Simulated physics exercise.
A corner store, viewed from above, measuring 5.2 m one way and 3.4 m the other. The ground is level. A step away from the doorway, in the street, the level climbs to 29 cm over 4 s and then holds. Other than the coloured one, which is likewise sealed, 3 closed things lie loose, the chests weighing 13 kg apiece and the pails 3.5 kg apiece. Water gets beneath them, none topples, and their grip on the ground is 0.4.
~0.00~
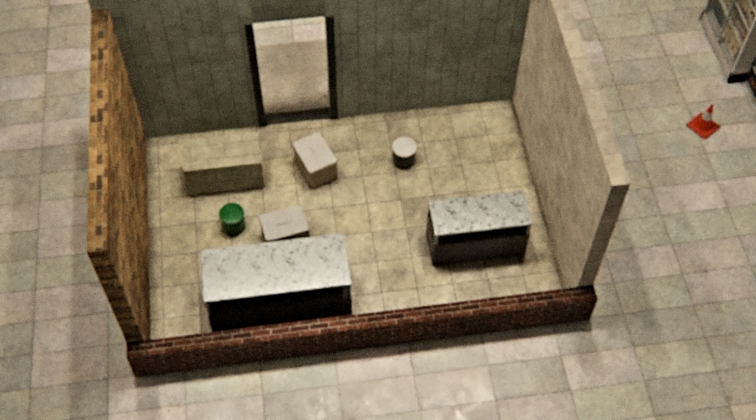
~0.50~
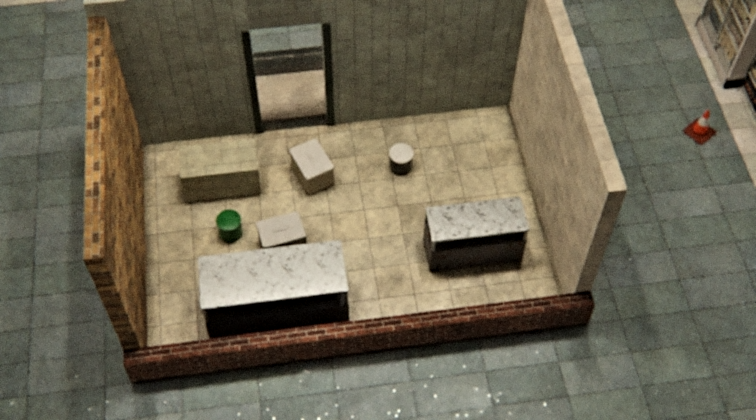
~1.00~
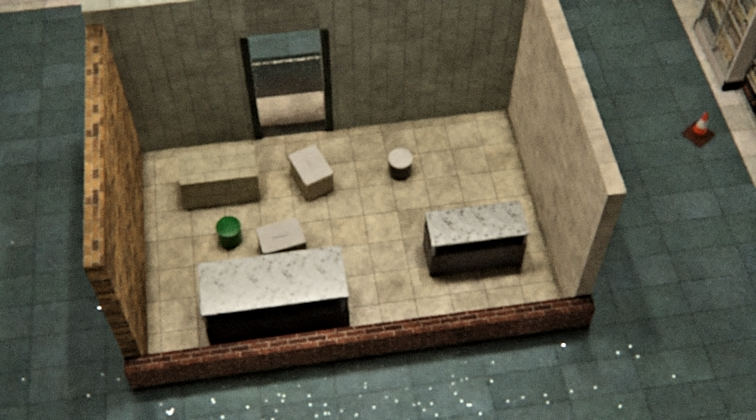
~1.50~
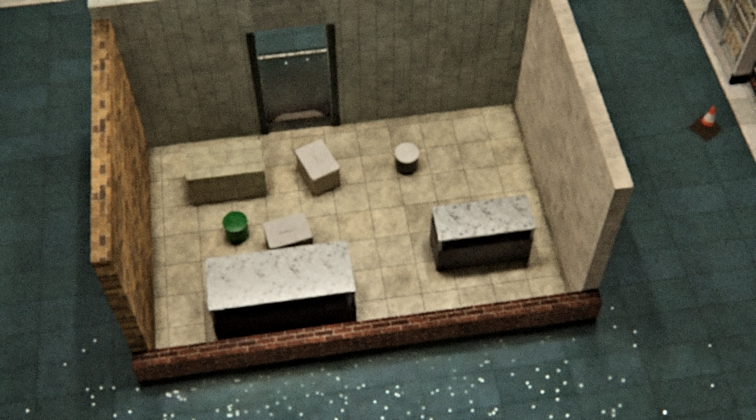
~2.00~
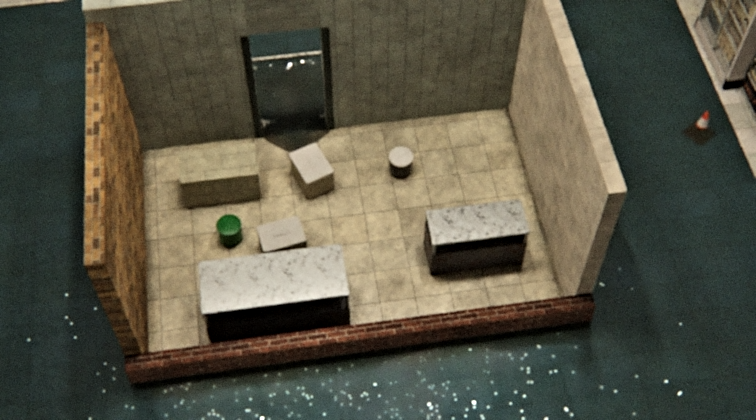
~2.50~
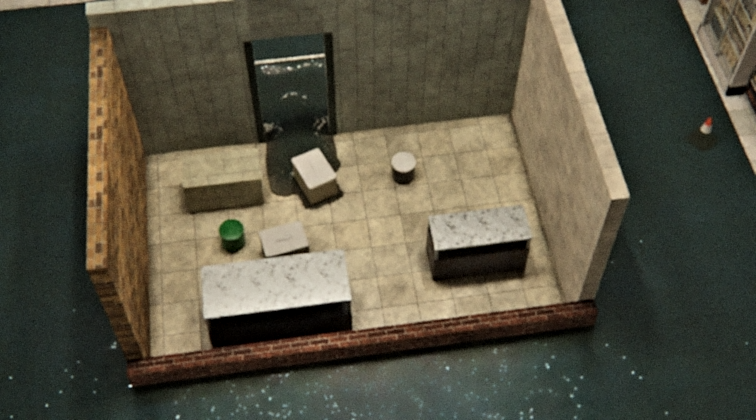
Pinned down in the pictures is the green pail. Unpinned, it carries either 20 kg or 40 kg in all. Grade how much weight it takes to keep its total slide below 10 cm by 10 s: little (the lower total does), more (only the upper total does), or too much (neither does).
Grade: Little.
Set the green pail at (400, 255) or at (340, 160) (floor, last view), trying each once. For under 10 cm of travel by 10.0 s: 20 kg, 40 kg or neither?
In turn: The lighter mass suffices; the lighter mass suffices.
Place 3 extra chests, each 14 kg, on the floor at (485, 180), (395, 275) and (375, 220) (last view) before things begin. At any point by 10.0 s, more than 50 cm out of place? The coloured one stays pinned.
One by one: Not far enough, too far and too far.
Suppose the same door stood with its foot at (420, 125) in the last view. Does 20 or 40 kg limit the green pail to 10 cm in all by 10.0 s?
Well, then the lesser option suffices.
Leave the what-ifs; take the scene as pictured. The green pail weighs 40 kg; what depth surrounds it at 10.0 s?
Something like 6 centimetres.
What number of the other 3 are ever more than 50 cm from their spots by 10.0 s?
It works out to 2.
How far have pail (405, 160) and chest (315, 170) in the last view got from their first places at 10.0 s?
Net displacement, in order: 10 cm; 300 cm.
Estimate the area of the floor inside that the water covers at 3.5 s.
Roughly 3.0 m2.
After 3.5 s the green pail would be 0 cm from its start with 20 kg and 0 cm from its start with 40 kg; 1 cm of water round it then.
After 4.5 s the green pail would be 0 cm from its start with 20 kg and 0 cm from its start with 40 kg; 3 cm of water round it then.
After 7.0 s the green pail would be 0 cm from its start with 20 kg and 0 cm from its start with 40 kg; 3 cm of water round it then.
After 10.0 s the green pail would be 0 cm from its start with 20 kg and 0 cm from its start with 40 kg; 6 cm of water round it then.
